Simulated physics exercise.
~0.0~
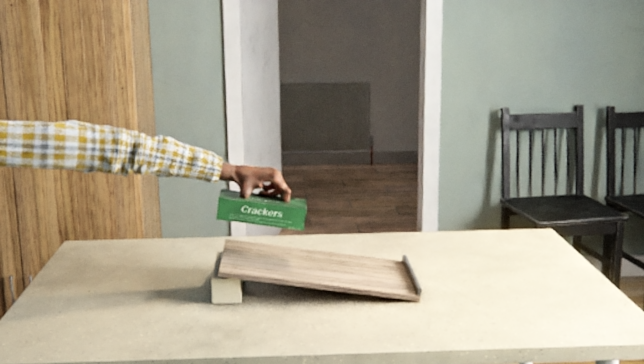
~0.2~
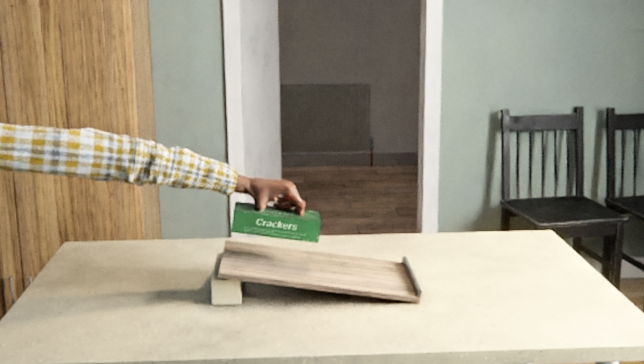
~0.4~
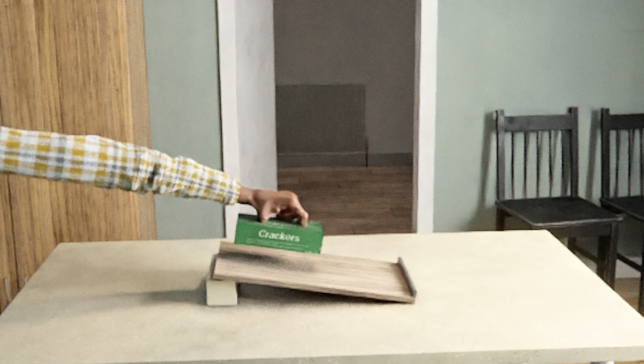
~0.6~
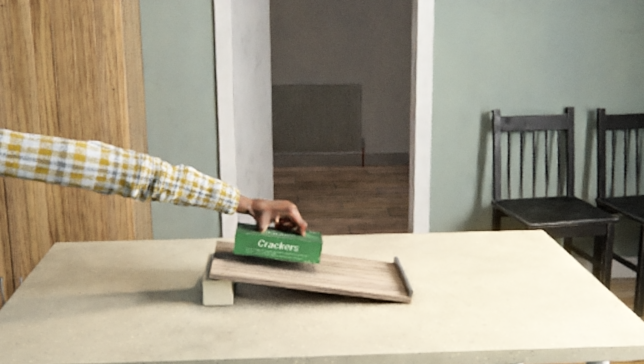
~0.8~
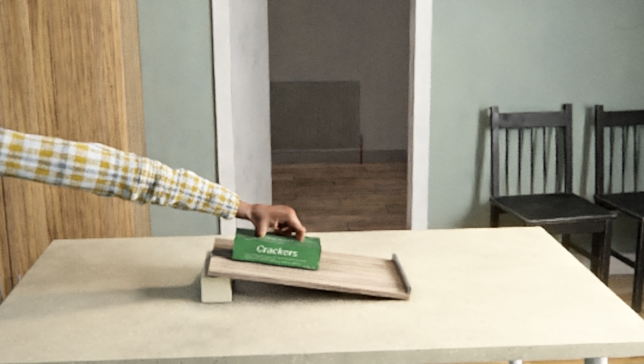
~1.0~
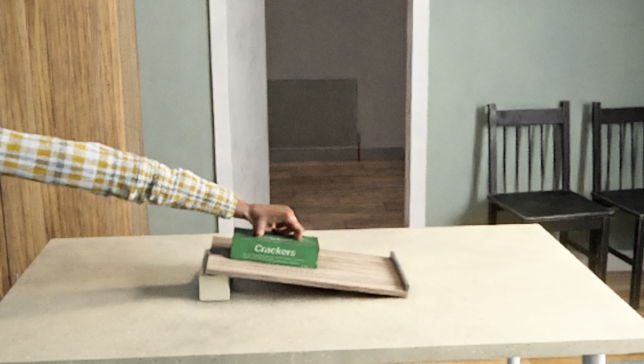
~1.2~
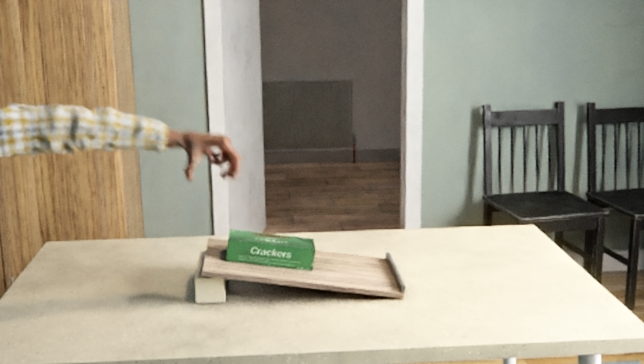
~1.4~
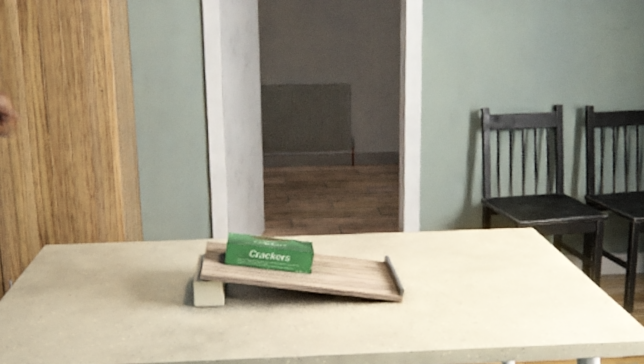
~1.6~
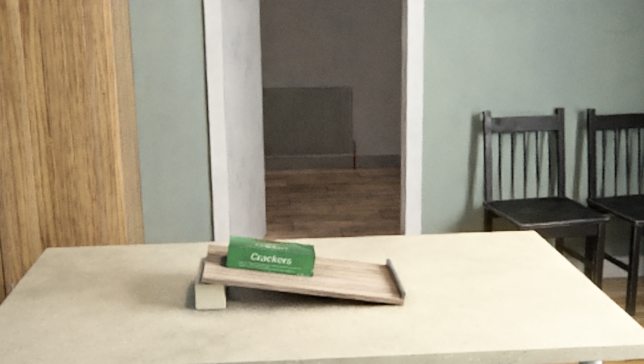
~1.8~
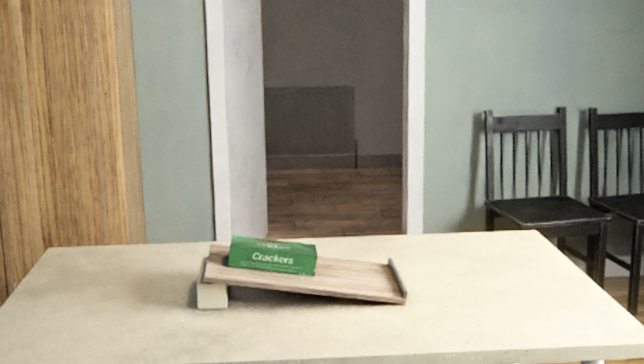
A green carton labelled Crackers is held by a hand in a yellow, white and grey checked sleeve, above a wooden board on a pale table. The slightly swaying view faces the table from the front, with a doorway behind, wood panelling at left and dark chairs at right. A small pale block props the board's left end, so it slopes gently down to the right. The hand moves the carton right and lowers it onto the board's upper part. It lets go and withdraws left out of view, and the carton stays resting on the slope.
